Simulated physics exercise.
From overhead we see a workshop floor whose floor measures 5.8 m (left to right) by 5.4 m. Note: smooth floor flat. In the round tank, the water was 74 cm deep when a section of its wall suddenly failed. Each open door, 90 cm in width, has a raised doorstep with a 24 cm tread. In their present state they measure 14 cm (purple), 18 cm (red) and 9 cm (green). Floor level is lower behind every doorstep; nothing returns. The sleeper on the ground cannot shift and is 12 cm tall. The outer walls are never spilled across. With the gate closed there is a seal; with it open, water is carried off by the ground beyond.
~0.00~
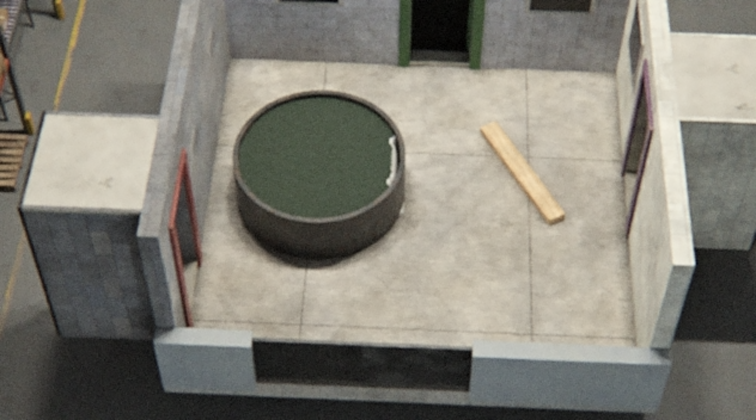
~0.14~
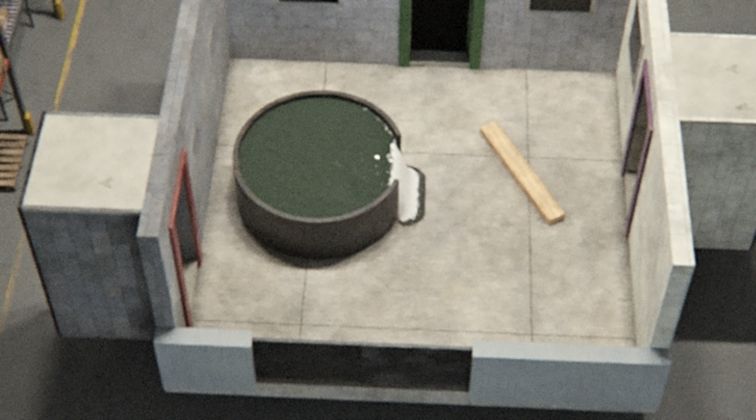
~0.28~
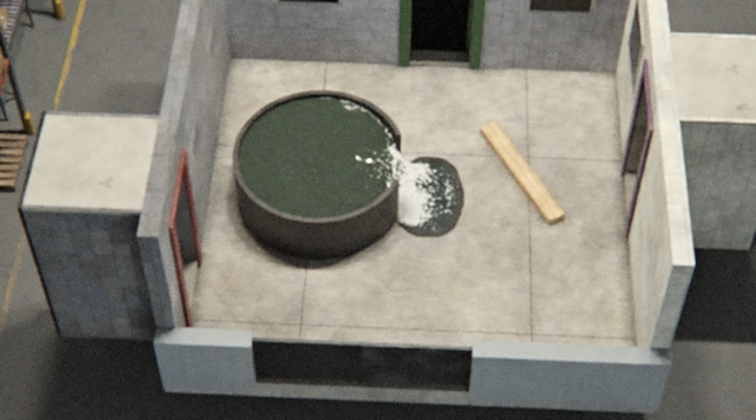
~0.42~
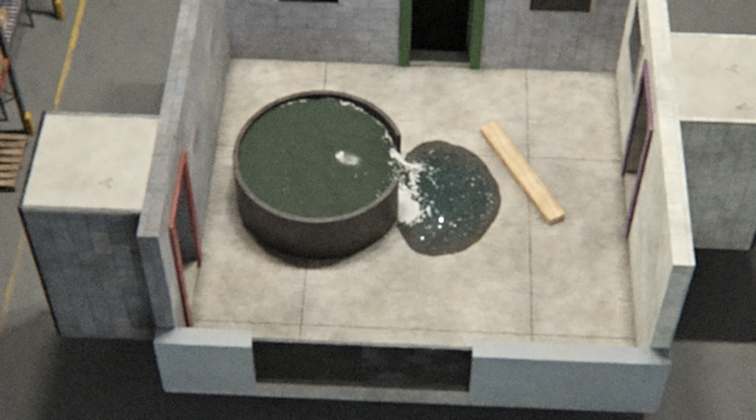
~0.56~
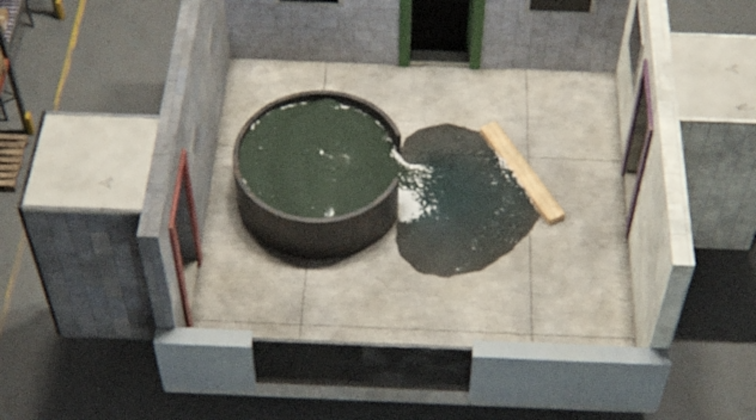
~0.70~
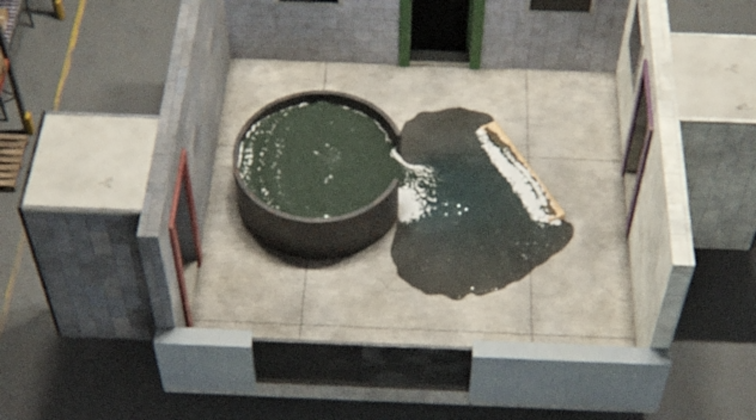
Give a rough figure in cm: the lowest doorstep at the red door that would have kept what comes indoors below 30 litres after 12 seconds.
I would say 10 cm.
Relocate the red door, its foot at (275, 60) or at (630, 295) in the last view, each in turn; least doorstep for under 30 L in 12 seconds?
Around 9.5 and 20 cm respectively.
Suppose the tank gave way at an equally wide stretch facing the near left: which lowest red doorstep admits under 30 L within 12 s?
Roughly 29 cm.
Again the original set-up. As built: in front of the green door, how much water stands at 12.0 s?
It works out to about 13.0 centimetres deep.
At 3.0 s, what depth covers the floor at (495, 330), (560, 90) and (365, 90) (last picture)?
Depths of roughly 5 cm, 18 cm and 0 cm, in that order.
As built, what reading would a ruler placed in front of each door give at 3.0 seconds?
Purple 18, red 0, green 3 cm.
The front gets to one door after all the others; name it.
The red door comes last.
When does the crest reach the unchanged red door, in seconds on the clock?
Peak time: About 6.0 s.
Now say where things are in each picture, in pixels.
The round tank at (319, 158) is whole and still, 74 cm deep; the red door at (186, 249) is dry, in the first frame.
The gap is at (400, 184), the front 0.3 m out at (416, 216); the back of the round tank holds 74 cm, in the second frame.
The front is at (456, 211), 0.8 m from the gap at (400, 185); 0.8 m2 of floor is wet, 74 cm left at the back, in the third frame.
Water pours out at (400, 185) and has run 1.3 m, to (495, 202); about 7 cm deep outside, 74 cm at the back, in the fourth frame.
Water pours out at (400, 184) and has run 1.9 m, to (534, 214); about 6 cm deep outside, 72 cm at the back, in the fifth frame.
The front is at (565, 236), 2.3 m from the gap at (400, 184); 4.5 m2 of floor is wet, 65 cm left at the back; the red door at (186, 249), 3.2 m from the gap, is still 2.9 m from the nearest water, in the sixth frame.
After 1.4 s water covers 40 % of the floor, deepest (36 cm) near (404, 205); it has not reached the red door.
After 3.0 s water covers 55 % of the floor, deepest (30 cm) near (638, 383); it has not reached the red door.
After 12.0 s water covers 95 % of the floor, deepest (15 cm) near (314, 69); 12 cm at the red door, 0 litres in over its 18 cm doorstep.
At the red door as built, the water arrived by 5.0 s and peaked near 15 cm at 6.2 s.
With a doorstep of 8.5 cm, 60 litres would have come in within the 12 s; with 11.5 cm, 13 litres. So under 30 litres takes about 10 cm.
